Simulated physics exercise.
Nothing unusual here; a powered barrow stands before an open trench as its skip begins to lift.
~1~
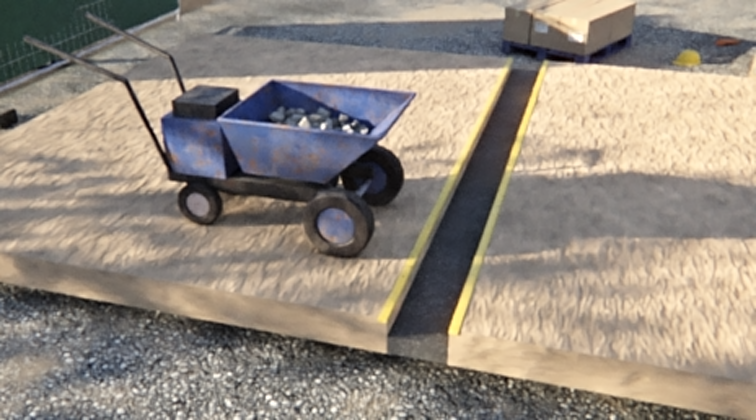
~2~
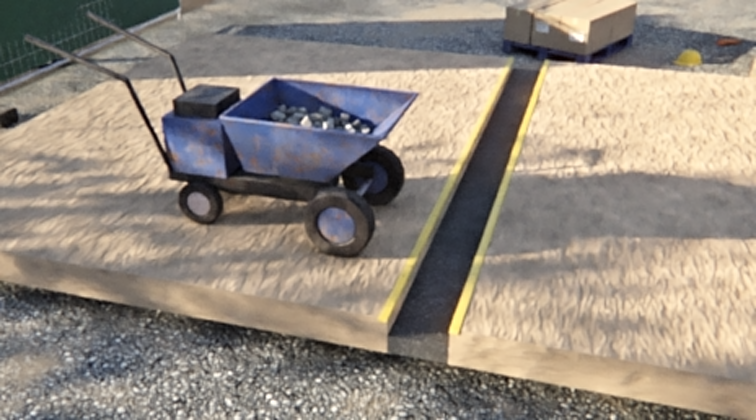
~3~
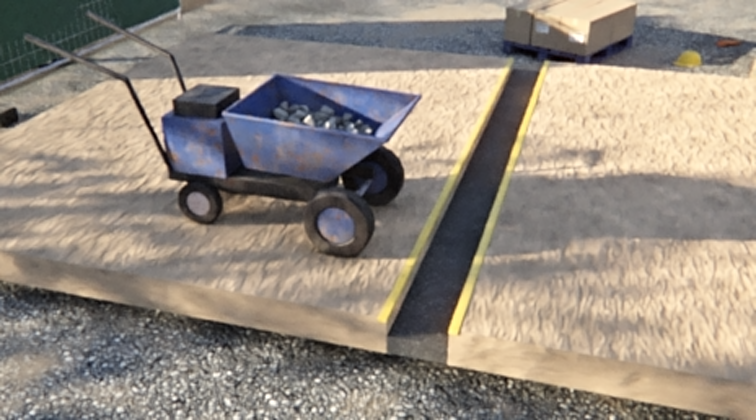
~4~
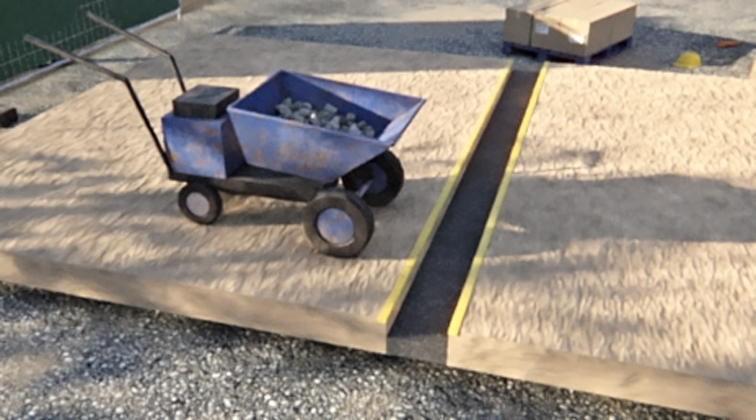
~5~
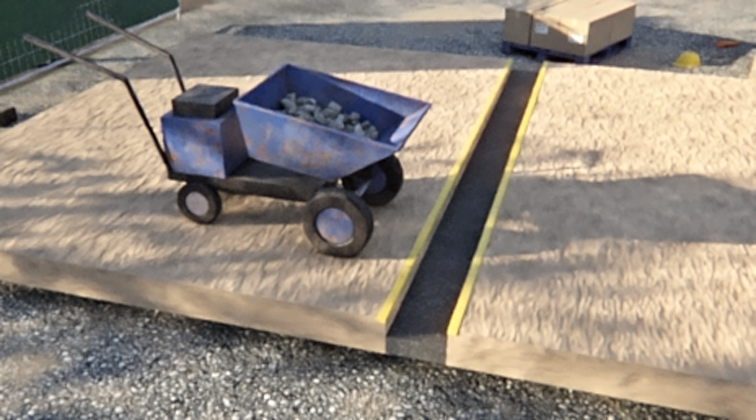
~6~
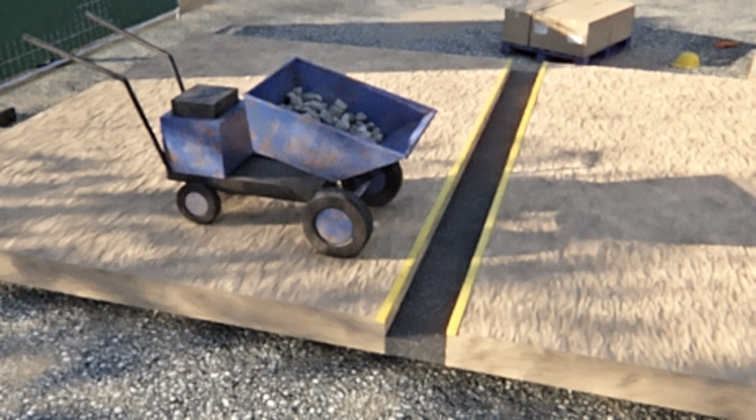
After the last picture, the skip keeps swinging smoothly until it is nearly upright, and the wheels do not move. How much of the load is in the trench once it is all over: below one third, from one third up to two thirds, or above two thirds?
Once it is over, the trench holds from one third up to two thirds of the load.
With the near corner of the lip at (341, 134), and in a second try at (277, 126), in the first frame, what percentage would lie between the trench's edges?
You'd see around 90 per cent the first time and around 20 per cent the second.
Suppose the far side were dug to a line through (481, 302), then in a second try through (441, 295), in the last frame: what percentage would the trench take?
Roughly 80 % and 0 %.
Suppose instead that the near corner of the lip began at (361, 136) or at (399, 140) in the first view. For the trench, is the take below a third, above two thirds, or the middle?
Try one, above two thirds; try two, under a third.
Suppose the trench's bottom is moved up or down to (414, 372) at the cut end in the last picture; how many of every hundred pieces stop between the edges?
60 per cent, roughly.
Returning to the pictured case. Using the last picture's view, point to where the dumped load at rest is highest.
Near (476, 235).
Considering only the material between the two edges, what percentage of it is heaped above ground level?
Roughly 35 %.
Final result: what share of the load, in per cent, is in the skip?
Around 5 in a hundred.
Shortly afterwards, skip tipped steeply; the whole lot in the skip.
Next, skip tipped steeply; all but a few in the skip; a little in or heaped over the trench; only a few beyond it.
Some moments later, skip tipped right over; a little in the skip; near half in or heaped over the trench; near a third beyond it.
In the end, skip tipped right over; a little in the skip; near half in or heaped over the trench; near a third beyond it.
